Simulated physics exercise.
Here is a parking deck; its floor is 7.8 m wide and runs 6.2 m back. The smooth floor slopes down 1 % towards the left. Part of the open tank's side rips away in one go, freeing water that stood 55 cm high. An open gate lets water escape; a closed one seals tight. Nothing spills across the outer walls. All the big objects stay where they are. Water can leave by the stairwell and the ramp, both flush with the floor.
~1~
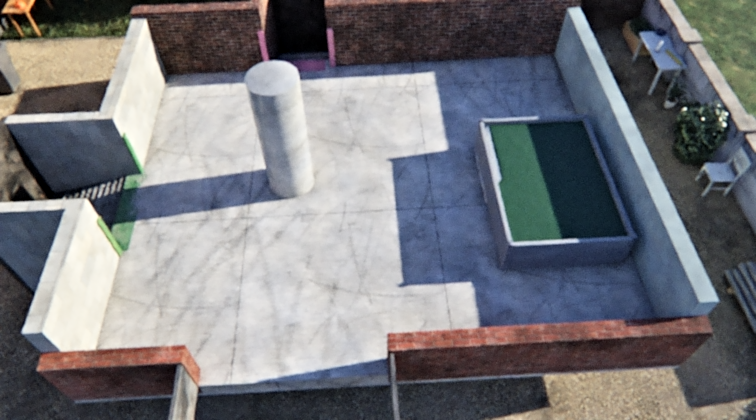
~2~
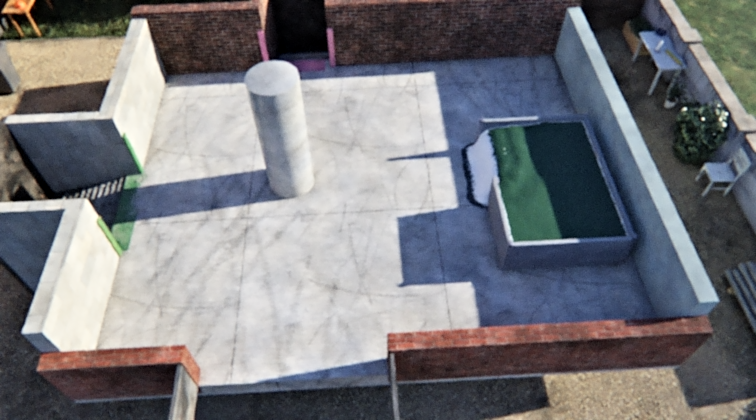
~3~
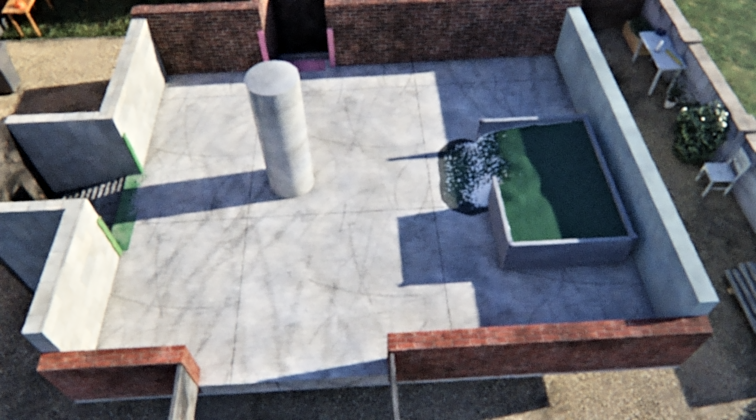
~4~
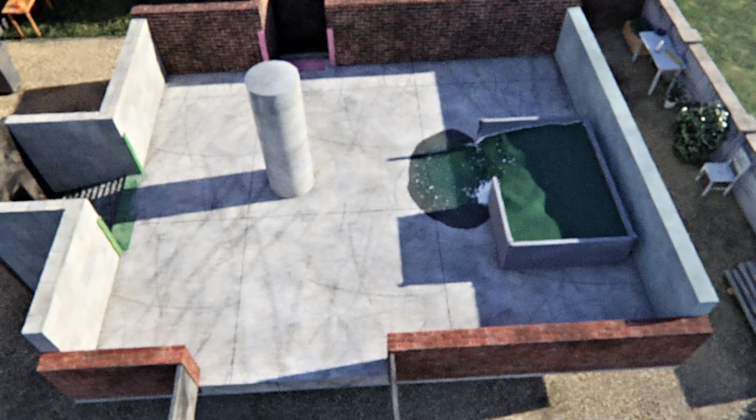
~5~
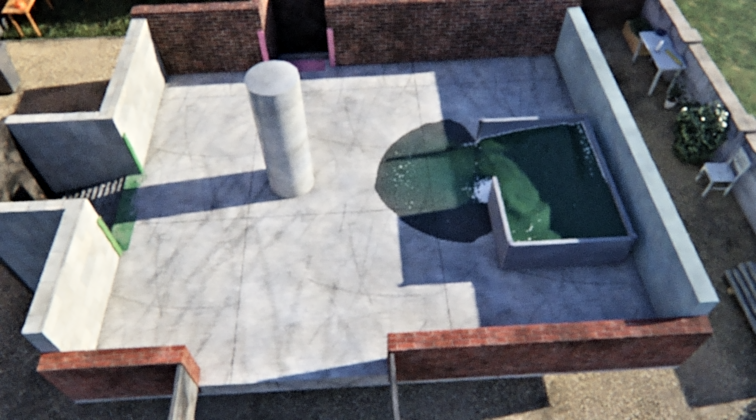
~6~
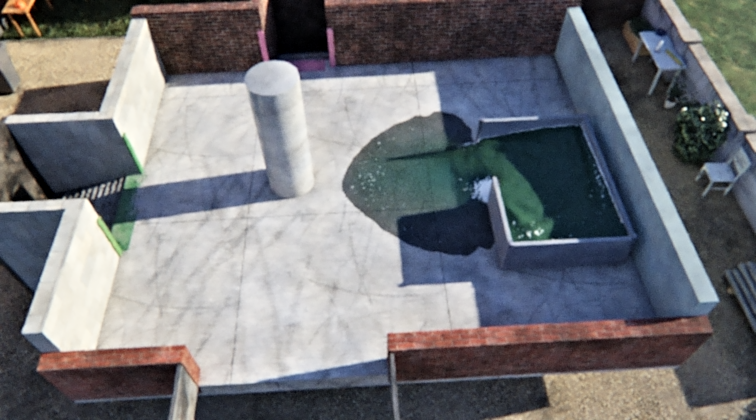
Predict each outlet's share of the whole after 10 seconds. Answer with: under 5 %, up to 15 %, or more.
Shares: The gate takes between 5 and 15 %; the stair shaft (marked pink) takes from 5 to 15 %; the ramp down (marked green) takes between 5 and 15 %.
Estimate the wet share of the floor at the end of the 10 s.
About 65 per cent.
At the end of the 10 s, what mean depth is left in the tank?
About 7 cm.
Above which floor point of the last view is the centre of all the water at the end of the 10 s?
At about (294, 190).
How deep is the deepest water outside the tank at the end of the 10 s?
Up to some 10 cm.
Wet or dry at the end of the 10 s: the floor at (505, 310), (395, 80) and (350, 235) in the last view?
In turn: Still dry, wet, wet.
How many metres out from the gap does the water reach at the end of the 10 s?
Some 6.6 m out.
A moment later water covers 25 % of the floor and is deepest (29 cm) near (467, 163); gone so far, the gate 0 %, the stair shaft (marked pink) 0 %, the ramp down (marked green) 0 %.
Soon after water covers 45 % of the floor and is deepest (25 cm) near (320, 179); gone so far, the gate 0 %, the stair shaft (marked pink) 0 %, the ramp down (marked green) 0 %.
Next water covers 60 % of the floor and is deepest (30 cm) near (185, 78); gone so far, the gate 0 %, the stair shaft (marked pink) 2 %, the ramp down (marked green) 0 %.
Later on water covers 60 % of the floor and is deepest (14 cm) near (164, 91); gone so far, the gate 2 %, the stair shaft (marked pink) 4 %, the ramp down (marked green) 4 %.
At the end water covers 65 % of the floor and is deepest (10 cm) near (119, 262); gone so far, the gate 8 %, the stair shaft (marked pink) 8 %, the ramp down (marked green) 12 %.
